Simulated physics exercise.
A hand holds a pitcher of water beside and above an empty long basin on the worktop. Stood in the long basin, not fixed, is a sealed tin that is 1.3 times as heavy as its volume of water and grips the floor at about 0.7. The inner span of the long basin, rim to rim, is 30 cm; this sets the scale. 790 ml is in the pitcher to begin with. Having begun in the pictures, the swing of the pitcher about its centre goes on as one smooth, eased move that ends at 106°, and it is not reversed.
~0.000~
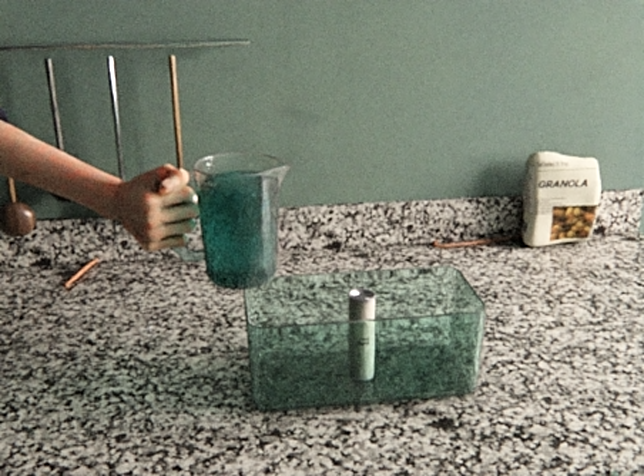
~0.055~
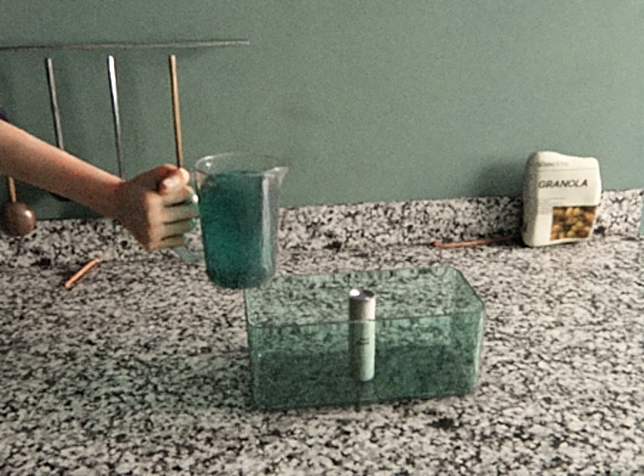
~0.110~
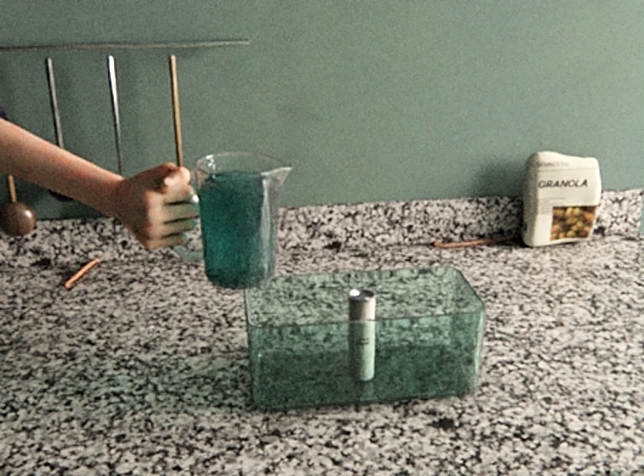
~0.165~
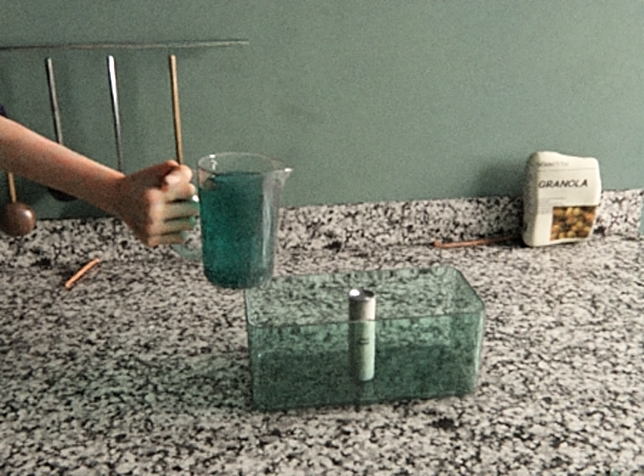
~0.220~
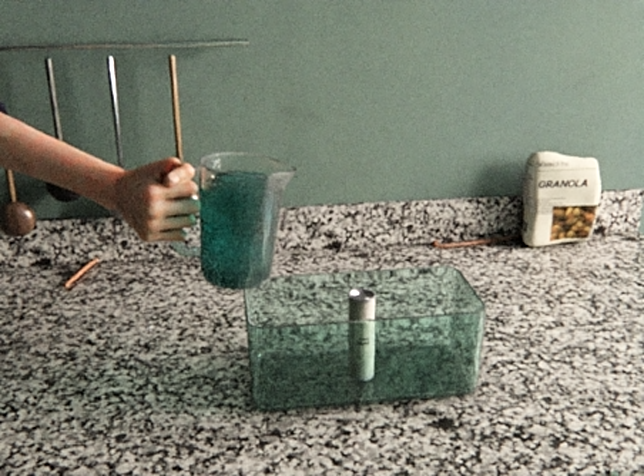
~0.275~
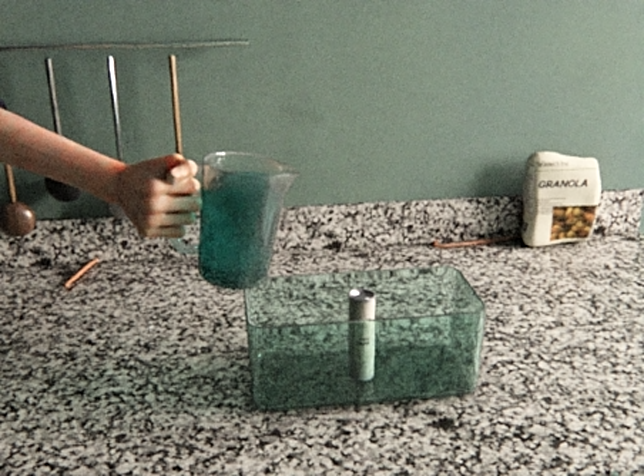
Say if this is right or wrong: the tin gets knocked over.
Right, it gets knocked over.
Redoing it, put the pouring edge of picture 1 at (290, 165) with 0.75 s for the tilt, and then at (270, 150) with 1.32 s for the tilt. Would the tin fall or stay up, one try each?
Run one: It does not tip. Run two: It does not tip.
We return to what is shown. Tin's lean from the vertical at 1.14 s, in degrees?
I'd put it at close to 0 degrees off upright.
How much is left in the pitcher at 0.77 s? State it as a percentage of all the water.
88 %.
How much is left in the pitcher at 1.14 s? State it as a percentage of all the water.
I'd estimate some 40 per cent.
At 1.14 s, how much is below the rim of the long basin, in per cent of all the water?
Some 44 percent.
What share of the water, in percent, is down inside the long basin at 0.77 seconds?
Fraction in basin: Approx. 2%.
After 0.77 s the tilt is 59° and 88 per cent is still to pour; the tin stands where it began.
After 1.14 s the tilt is 95° and 41 per cent is still to pour; the tin stands where it began.
After 1.52 s the tilt is 106° and 3 per cent is still to pour; the tin lies on its side.
After 1.94 s the tilt is 106° and 0 per cent is still to pour; the tin lies on its side.
In the end the tin lies on its side.
